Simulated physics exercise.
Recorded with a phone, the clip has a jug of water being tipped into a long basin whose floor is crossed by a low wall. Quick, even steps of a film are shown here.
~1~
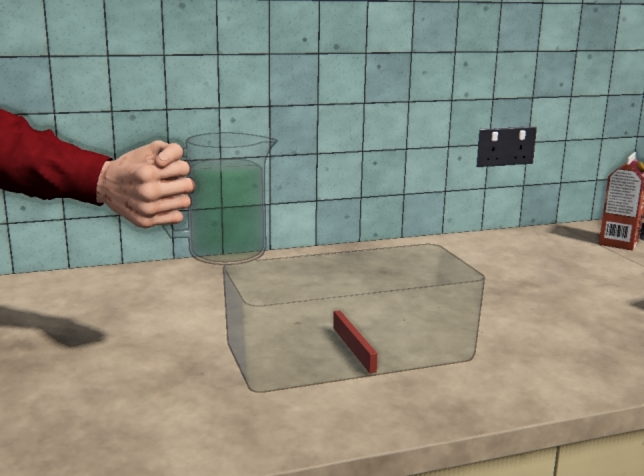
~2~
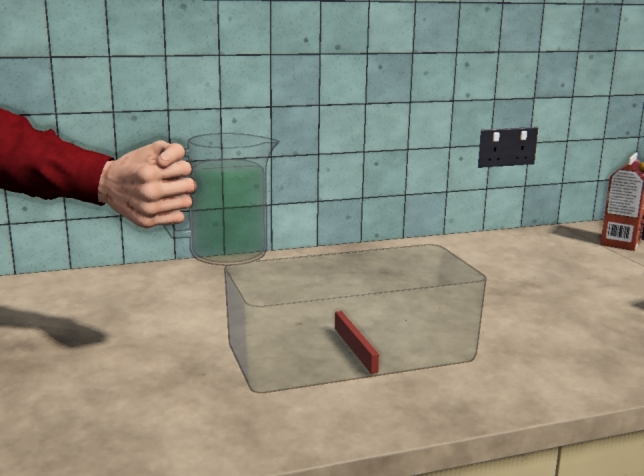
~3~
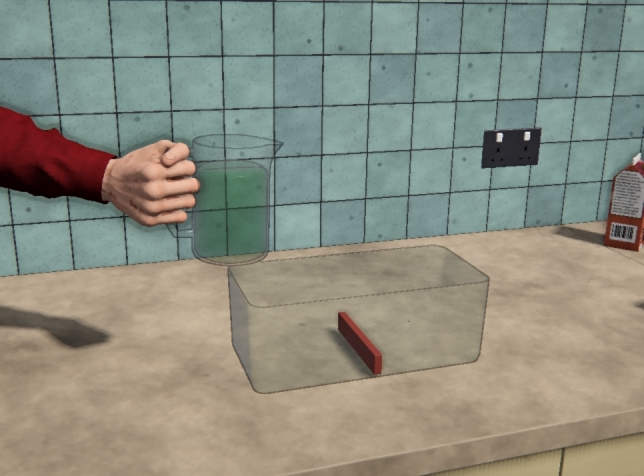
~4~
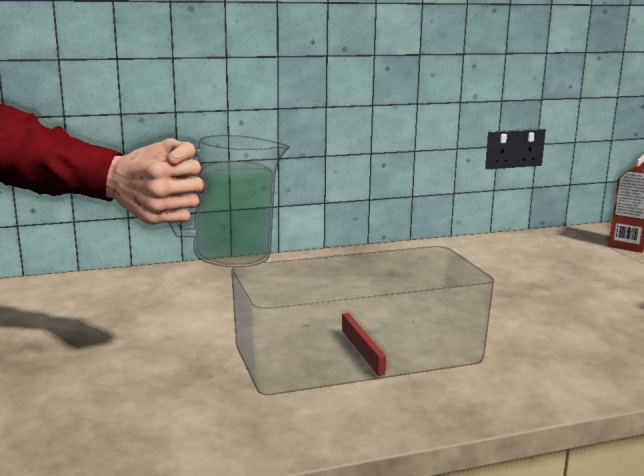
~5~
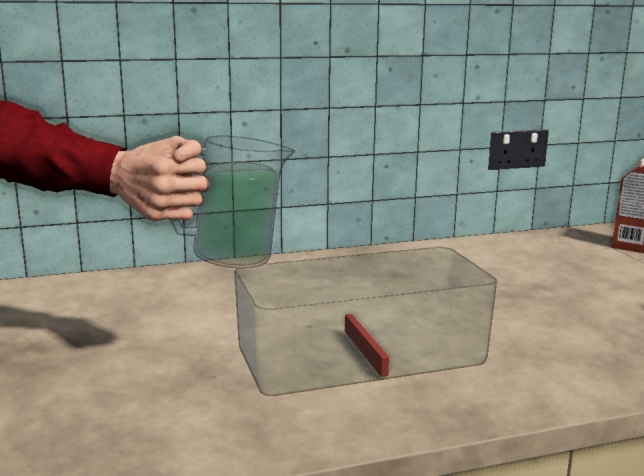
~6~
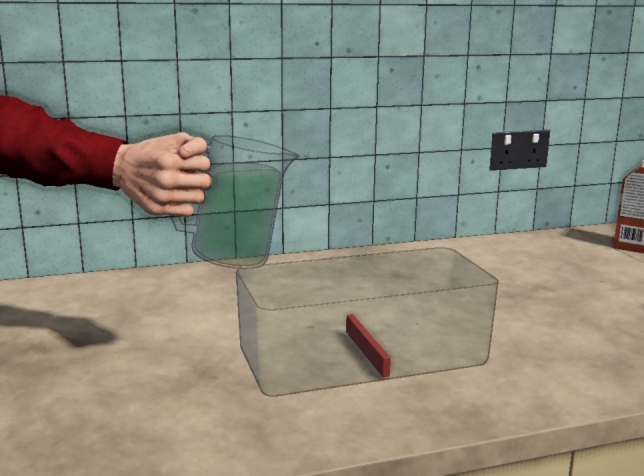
On a kitchen counter in front of blue-green tiles, a hand in a red sleeve holds a clear jug of green liquid upright above the left end of a long, clear basin with a low red wall across its floor. The view shifts slightly as the hand gradually tilts the jug a little to the right.
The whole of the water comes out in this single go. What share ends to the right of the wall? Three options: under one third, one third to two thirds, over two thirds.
Answer: Under one third.
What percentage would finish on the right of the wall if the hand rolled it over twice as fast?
Some 20 per cent.
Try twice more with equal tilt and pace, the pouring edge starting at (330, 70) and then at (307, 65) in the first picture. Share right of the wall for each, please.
First try 85 %, second try 85 %.
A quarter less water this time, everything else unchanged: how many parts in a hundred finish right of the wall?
The share comes to some 10 parts in a hundred.
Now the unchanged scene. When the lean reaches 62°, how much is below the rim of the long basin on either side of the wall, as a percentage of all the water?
The left part holds 0 percent and the right part 0 percent.
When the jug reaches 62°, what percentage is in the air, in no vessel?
Something close to 5 percent of it.
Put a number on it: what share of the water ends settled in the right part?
Share approx. 15 per cent.
A moment on, the jug is tipped part way and 94 per cent is still to pour, 0 is left of the wall and 0 right of it.
Next, the jug is tipped on its side and 54 per cent is still to pour, 29 is left of the wall and 2 right of it.
Then the jug is tipped right over and 13 per cent is still to pour, 73 is left of the wall and 5 right of it.
Later the jug is tipped right over and 2 per cent is still to pour, 80 is left of the wall and 14 right of it.
At rest 80 per cent lies left of the wall, 17 right of it and 3 outside.
